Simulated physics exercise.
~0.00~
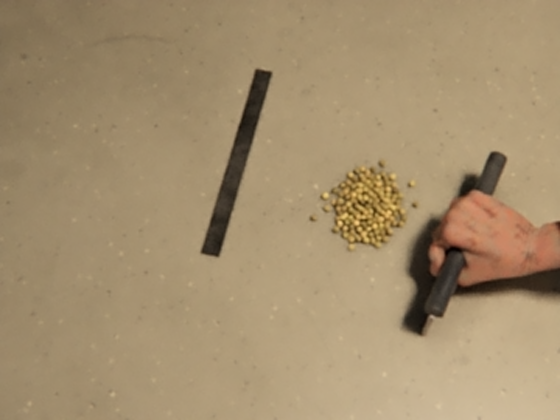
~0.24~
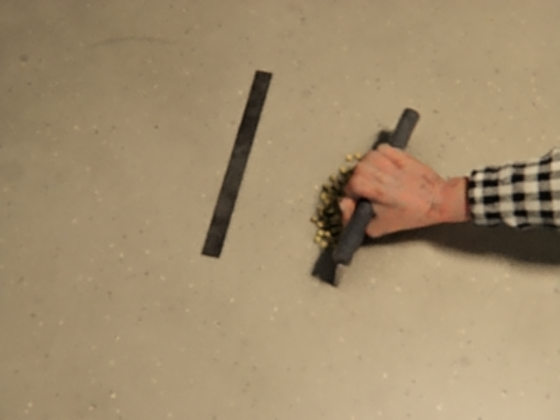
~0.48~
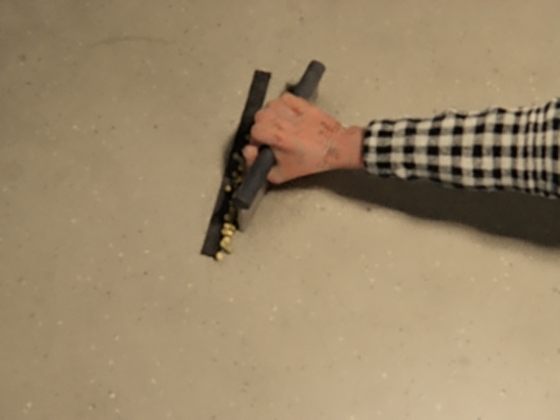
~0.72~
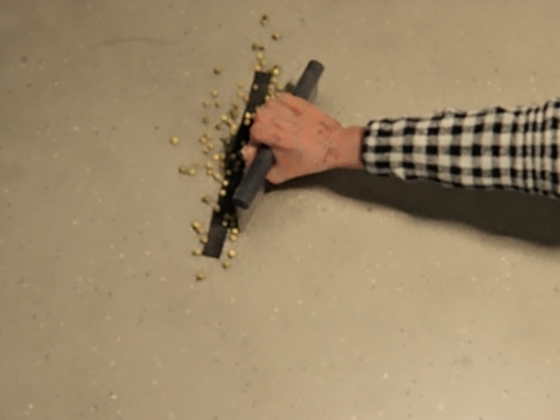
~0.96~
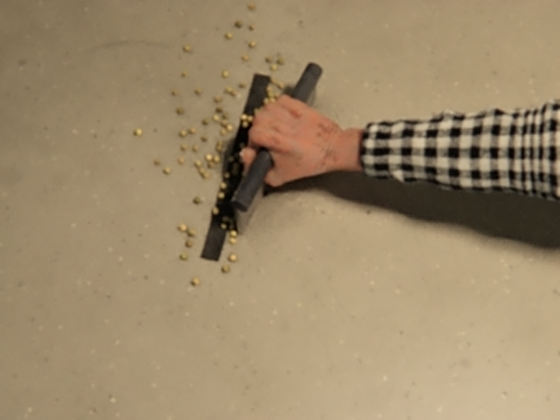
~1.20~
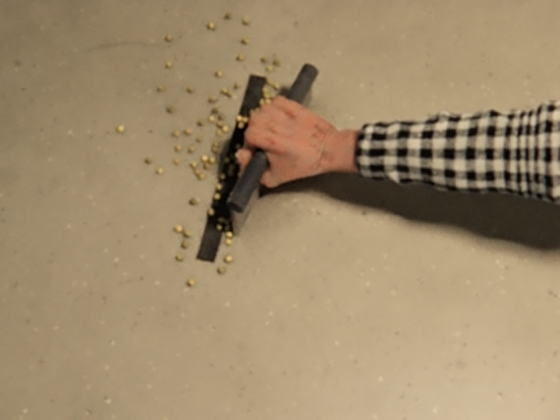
On a speckled, pale grey-brown floor, a pile of small yellowish soya beans lies between a flat black strip on the left and a dark scraper gripped by a hand on the right. The hand pushes the scraper left and slightly upward into the pile, and a black-and-white checked sleeve comes into view. The beans bunch along the blade and are swept to the strip, where the scraper stops. They scatter over and past it, spreading left and upward. At the end, many lie loose beyond the strip, others remain on or around it, and the hand still holds the scraper there.
